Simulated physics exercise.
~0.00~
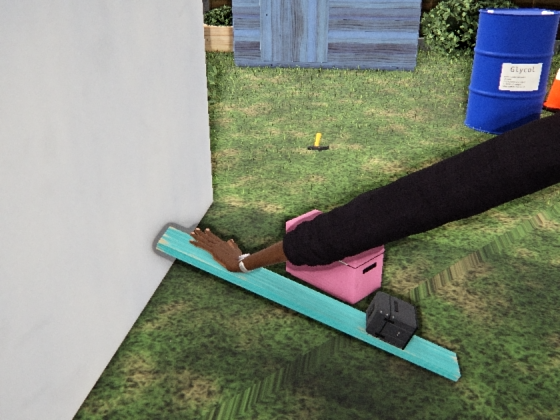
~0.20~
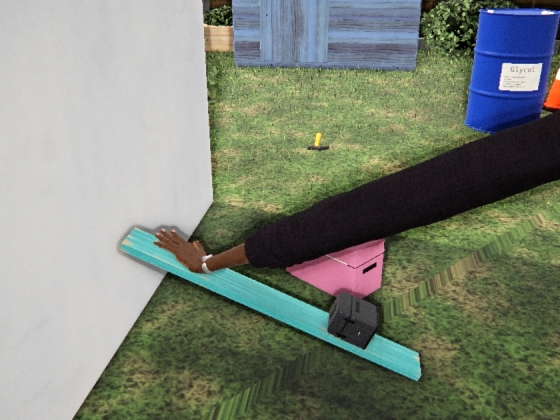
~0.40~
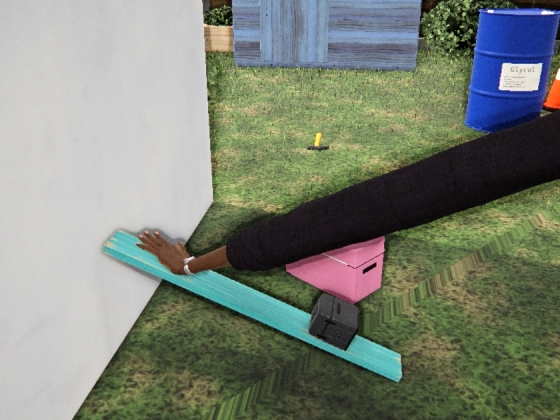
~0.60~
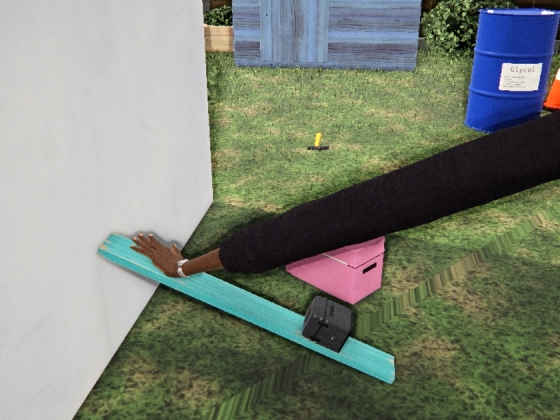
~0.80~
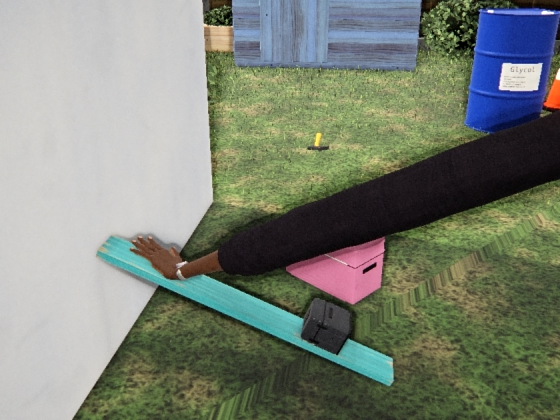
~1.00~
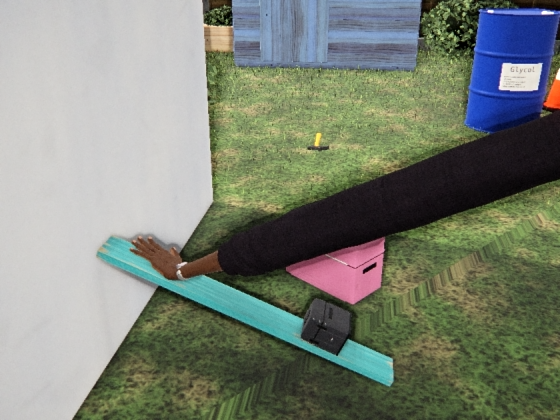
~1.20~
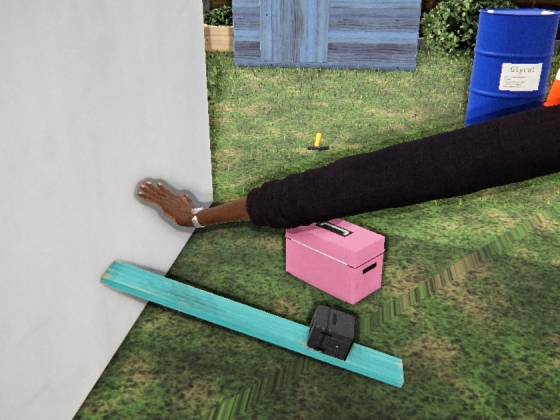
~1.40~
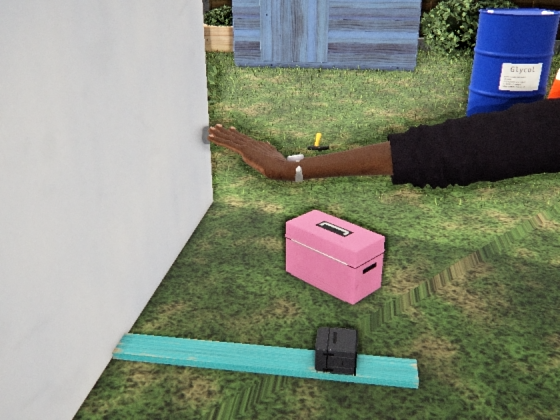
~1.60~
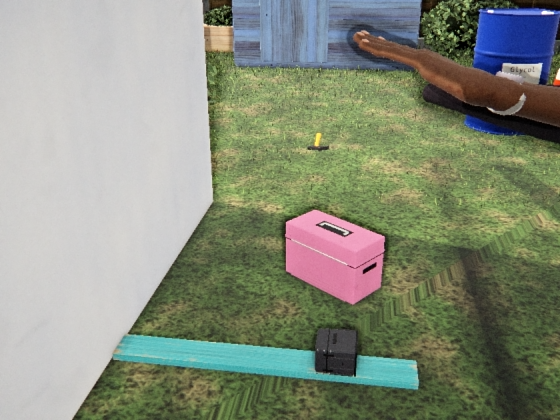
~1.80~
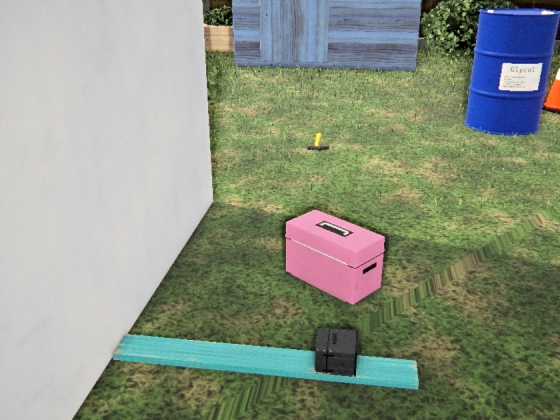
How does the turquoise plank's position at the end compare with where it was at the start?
It ends up farther left and lower in view, lying on the grass in front of the pink toolbox. At the start it was slanted under the hand, with its right end reaching farther to the right.
